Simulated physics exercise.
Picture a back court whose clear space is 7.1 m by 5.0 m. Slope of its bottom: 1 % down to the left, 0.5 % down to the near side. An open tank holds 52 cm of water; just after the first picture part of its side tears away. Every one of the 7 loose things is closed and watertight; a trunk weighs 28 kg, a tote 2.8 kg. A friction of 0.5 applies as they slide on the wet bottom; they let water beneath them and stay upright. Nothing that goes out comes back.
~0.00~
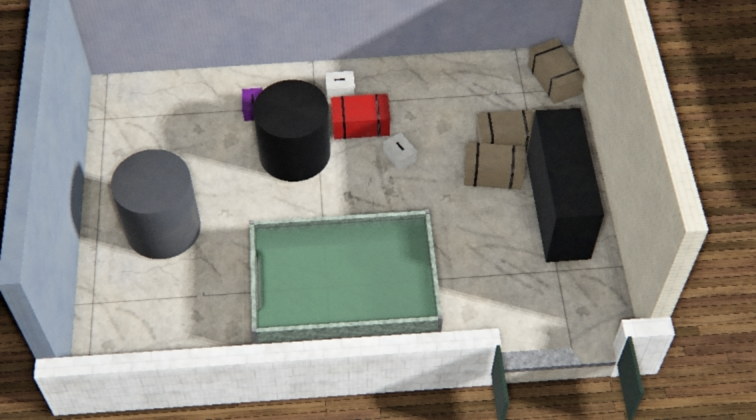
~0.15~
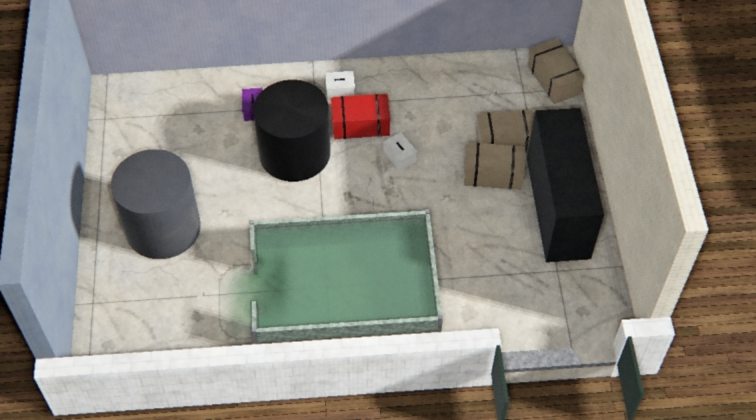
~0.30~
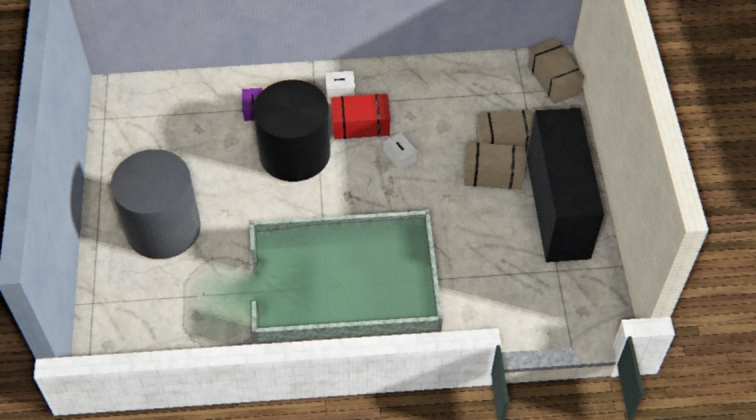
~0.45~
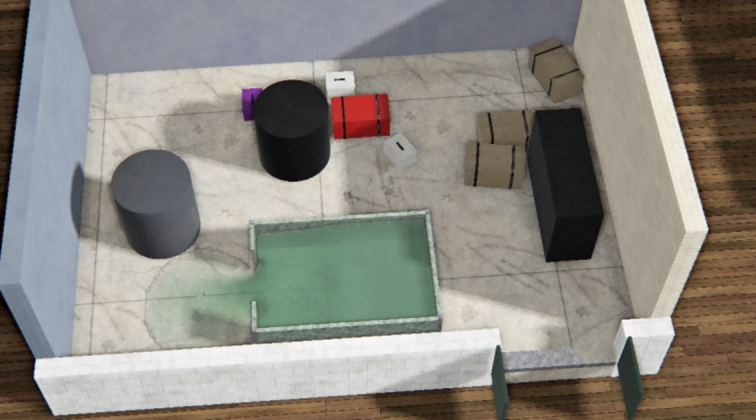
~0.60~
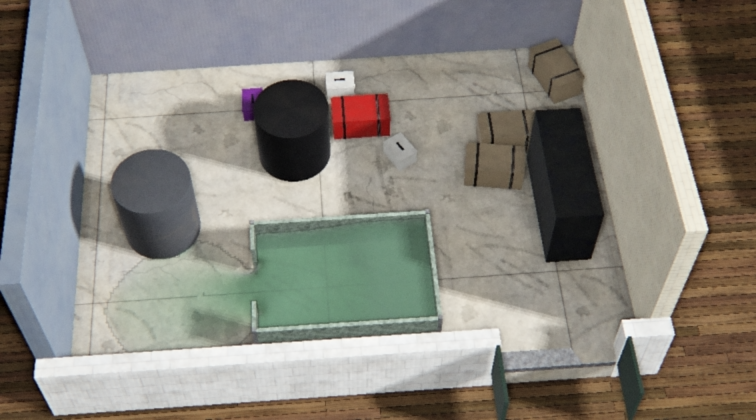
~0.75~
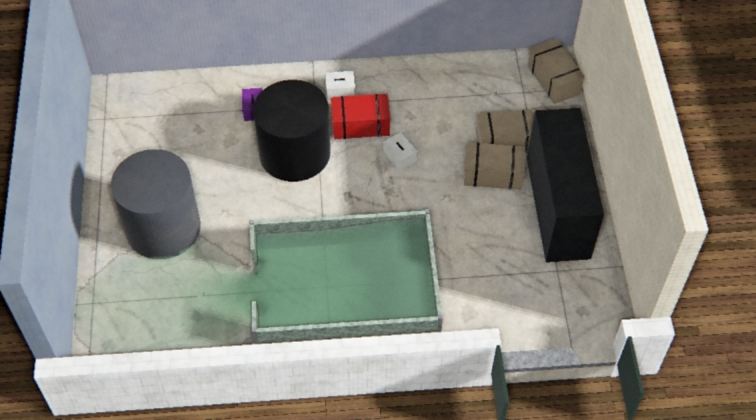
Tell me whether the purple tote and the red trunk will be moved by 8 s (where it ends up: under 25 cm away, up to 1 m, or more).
Result: Chances are the purple tote gets dragged off a good way. Chances are the red trunk won't really stir.
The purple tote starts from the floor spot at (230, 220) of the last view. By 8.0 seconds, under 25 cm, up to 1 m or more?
What happens is that it covers a big distance.
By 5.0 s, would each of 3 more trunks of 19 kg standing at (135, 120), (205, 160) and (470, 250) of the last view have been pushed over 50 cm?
Result, in listed order: Exceeded / not exceeded / not exceeded.
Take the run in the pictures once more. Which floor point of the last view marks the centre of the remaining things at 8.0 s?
Roughly at (452, 123).
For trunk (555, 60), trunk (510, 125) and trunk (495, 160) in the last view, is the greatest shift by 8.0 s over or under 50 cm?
Well, going one by one, it's not that far, not that far and not that far.
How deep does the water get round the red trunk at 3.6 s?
I'd say around 0 cm.
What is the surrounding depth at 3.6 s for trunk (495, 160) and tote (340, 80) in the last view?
Depths: Near 0 cm, then near 0 cm.
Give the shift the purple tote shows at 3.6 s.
Roughly 0 cm by then.
After 1.6 s the purple tote is near (253, 99), 0.0 m from its start, aground; the red trunk is near (361, 108), 0.0 m from its start, aground; 0 of 7 are out; 0 afloat.
After 3.6 s the purple tote is near (253, 99), 0.0 m from its start, aground; the red trunk is near (361, 108), 0.0 m from its start, aground; 0 of 7 are out; 0 afloat.
After 5.6 s the purple tote is near (275, 107), 0.4 m from its start, afloat; the red trunk is near (361, 108), 0.0 m from its start, aground; 0 of 7 are out; 1 afloat.
After 8.0 s the purple tote is near (373, 73), 1.8 m from its start, afloat; the red trunk is near (361, 108), 0.0 m from its start, aground; 0 of 7 are out; 1 afloat.
